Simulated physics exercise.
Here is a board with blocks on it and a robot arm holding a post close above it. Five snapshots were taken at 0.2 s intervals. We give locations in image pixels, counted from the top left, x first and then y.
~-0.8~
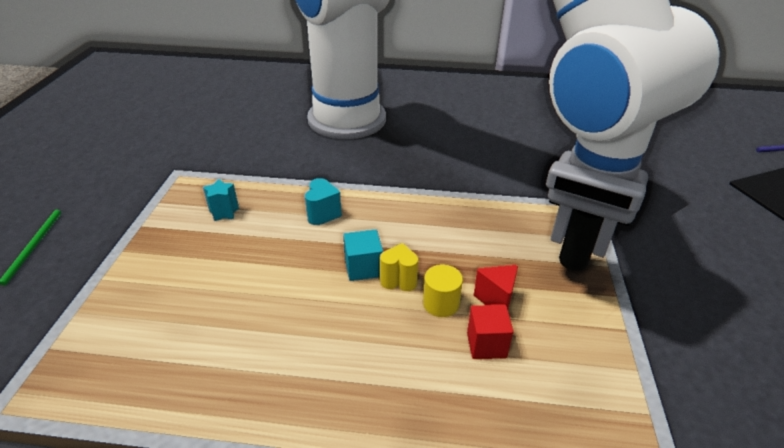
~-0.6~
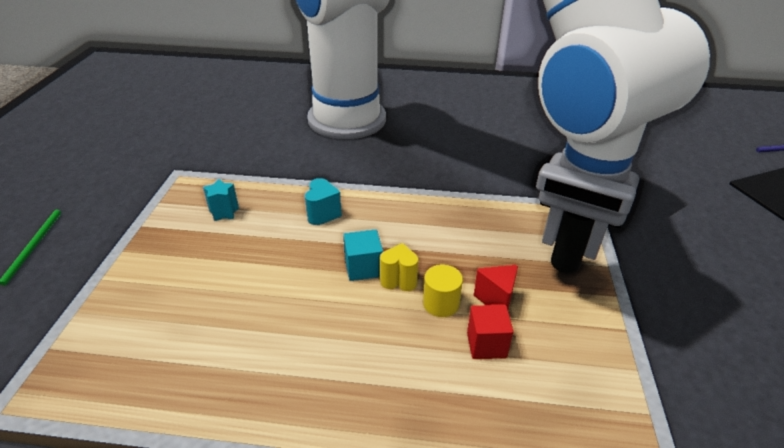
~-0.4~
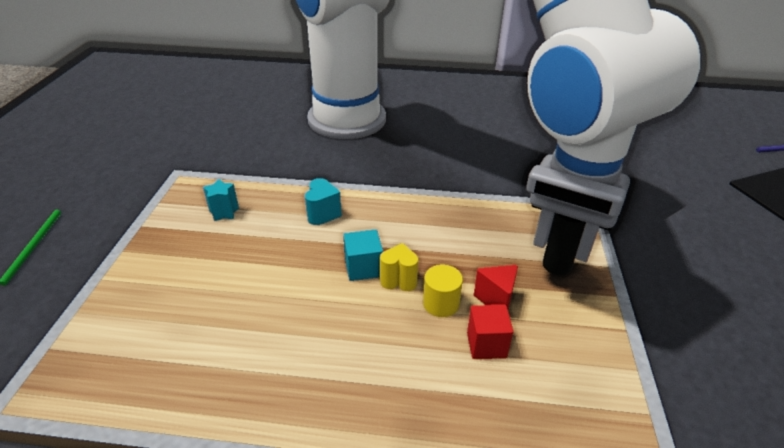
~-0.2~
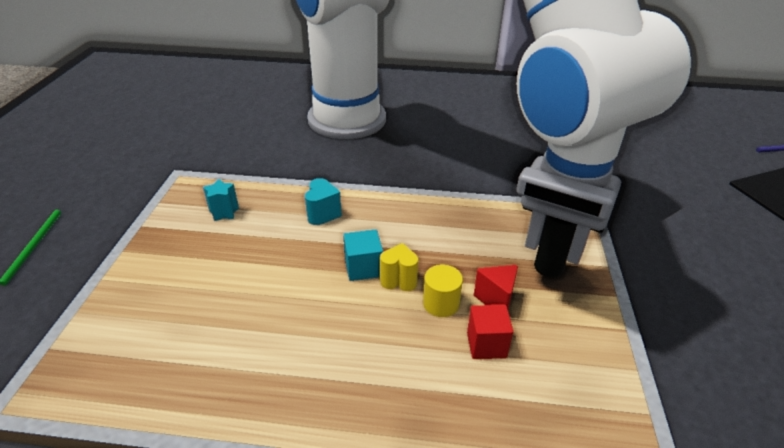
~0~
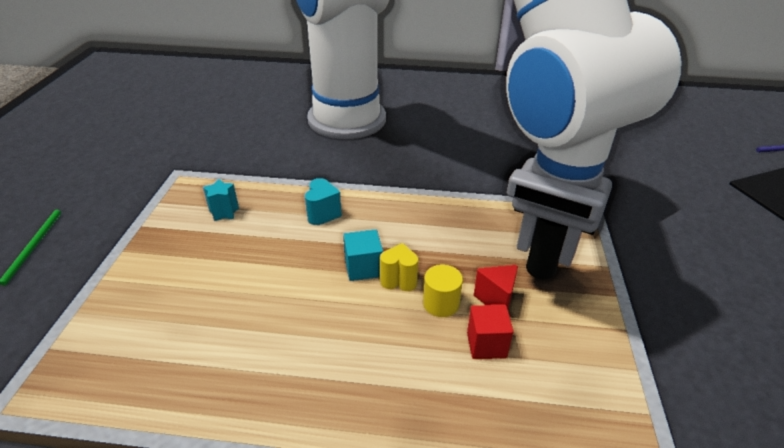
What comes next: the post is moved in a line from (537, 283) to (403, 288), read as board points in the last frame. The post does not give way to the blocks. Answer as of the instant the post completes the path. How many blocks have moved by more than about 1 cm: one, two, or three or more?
It displaces three or more.
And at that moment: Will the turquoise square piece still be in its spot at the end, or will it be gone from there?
The block in question is displaced by the end.
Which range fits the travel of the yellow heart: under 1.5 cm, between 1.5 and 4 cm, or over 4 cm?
By the end of the path, it will have gone between 1.5 and 4 cm.
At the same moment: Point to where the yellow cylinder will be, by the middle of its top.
It will likely be found at (421, 286).
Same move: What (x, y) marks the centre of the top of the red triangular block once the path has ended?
By then it is at (477, 284).
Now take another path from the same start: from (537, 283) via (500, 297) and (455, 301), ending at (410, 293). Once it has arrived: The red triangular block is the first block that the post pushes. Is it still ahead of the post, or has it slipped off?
No longer ahead of the post.
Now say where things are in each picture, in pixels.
The first picture shows post tip (573, 262); block tops, turquoise square piece (363, 242); yellow heart (400, 255); yellow cylinder (444, 277); red triangular block (502, 275).
The second picture shows post (565, 265); blocks unchanged.
The third picture shows post (557, 267); blocks unchanged.
The fourth picture shows post (548, 269); blocks unchanged.
The fifth picture shows post (540, 271); turquoise square piece (363, 242); yellow heart (400, 255); yellow cylinder (444, 277); red triangular block (502, 275).
The first path, step by step. One third of the way, post (494, 272); red triangular block (487, 283), turned 40° anticlockwise.
Two thirds of the way, post (449, 274); yellow cylinder (435, 281); red triangular block (477, 284), turned 90° anticlockwise.
At the end, post (403, 276); turquoise square piece (346, 236), turned 15° clockwise; yellow heart (370, 256); yellow cylinder (421, 286); red triangular block (477, 284), turned 90° anticlockwise.
